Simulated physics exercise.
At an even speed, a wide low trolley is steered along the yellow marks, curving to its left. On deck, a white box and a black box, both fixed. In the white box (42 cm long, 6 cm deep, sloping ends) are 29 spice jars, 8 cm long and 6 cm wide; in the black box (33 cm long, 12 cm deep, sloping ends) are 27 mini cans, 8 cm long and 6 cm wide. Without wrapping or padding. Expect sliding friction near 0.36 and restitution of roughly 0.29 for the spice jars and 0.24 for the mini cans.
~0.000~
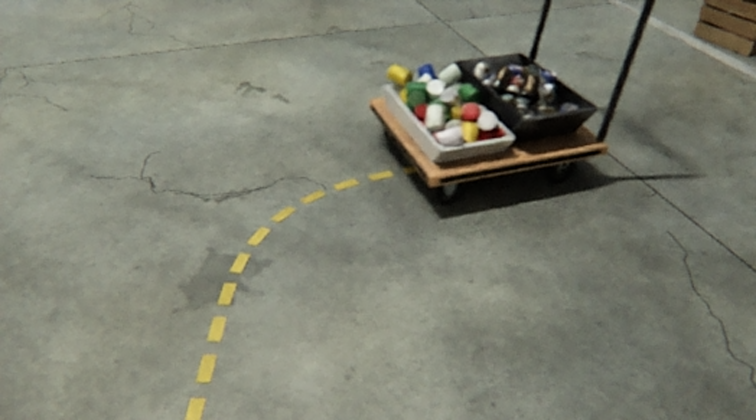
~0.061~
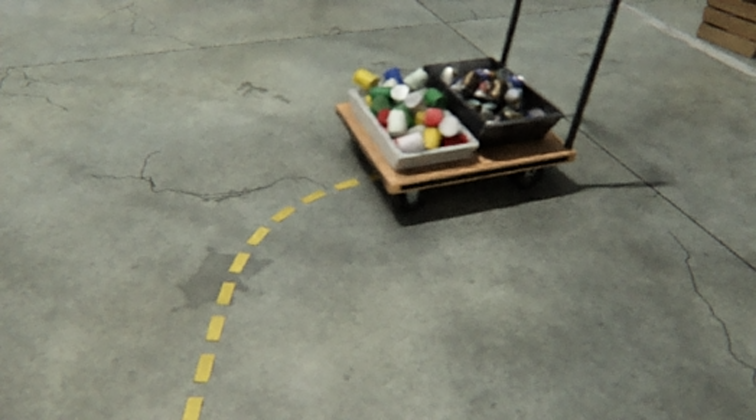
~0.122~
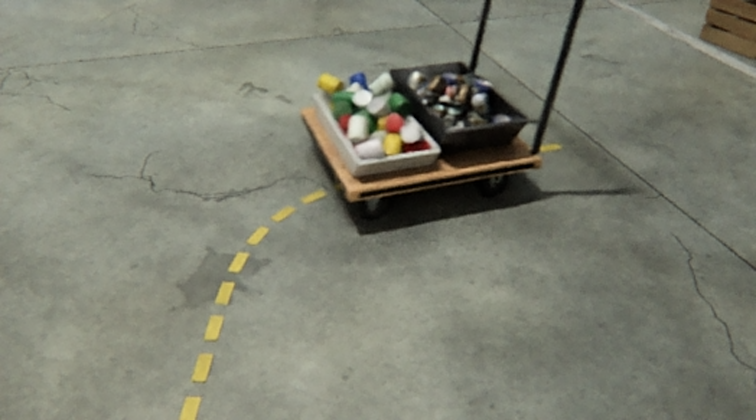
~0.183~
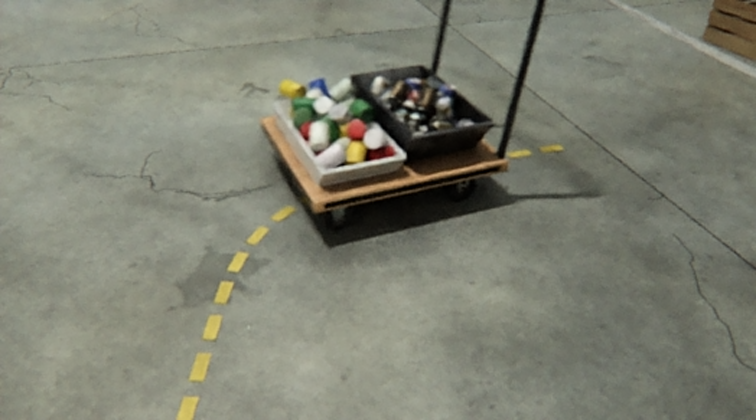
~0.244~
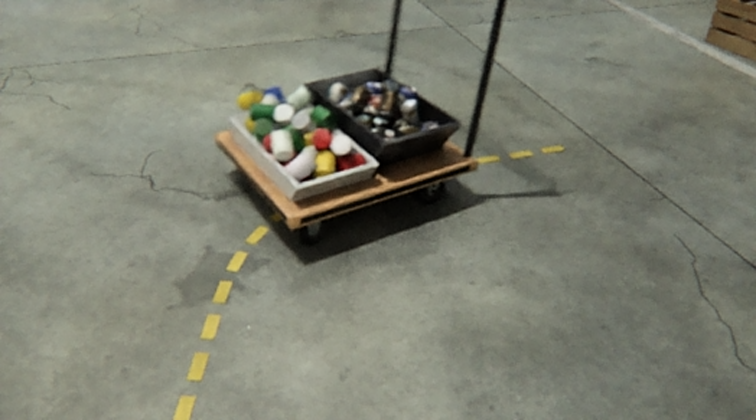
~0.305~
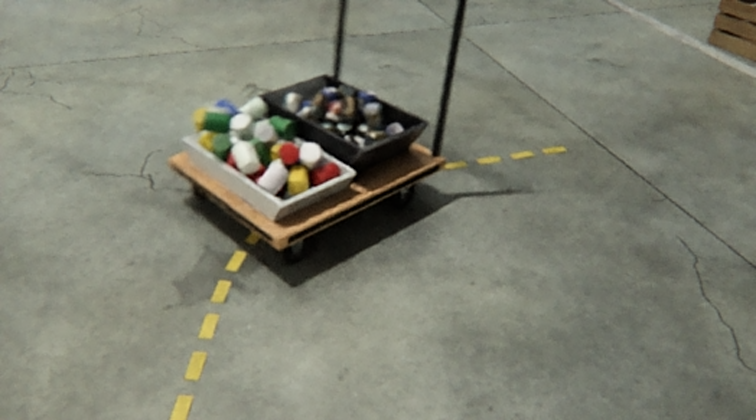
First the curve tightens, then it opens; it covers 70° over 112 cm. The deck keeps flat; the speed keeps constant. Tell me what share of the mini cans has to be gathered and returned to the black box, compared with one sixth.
The spillage does not reach a sixth of the load.
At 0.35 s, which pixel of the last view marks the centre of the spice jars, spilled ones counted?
At about (230, 163).
After 0.35 s, white box 27 in, 2 out and black box 27 in, 0 out.
After 0.45 s, white box 24 in, 5 out and black box 27 in, 0 out.
After 0.60 s, white box 21 in, 8 out and black box 27 in, 0 out.
Outcome (at 1.06 s), white box 20 in, 9 out and black box 27 in, 0 out. Asked share, 0 of 27, 0 per cent.
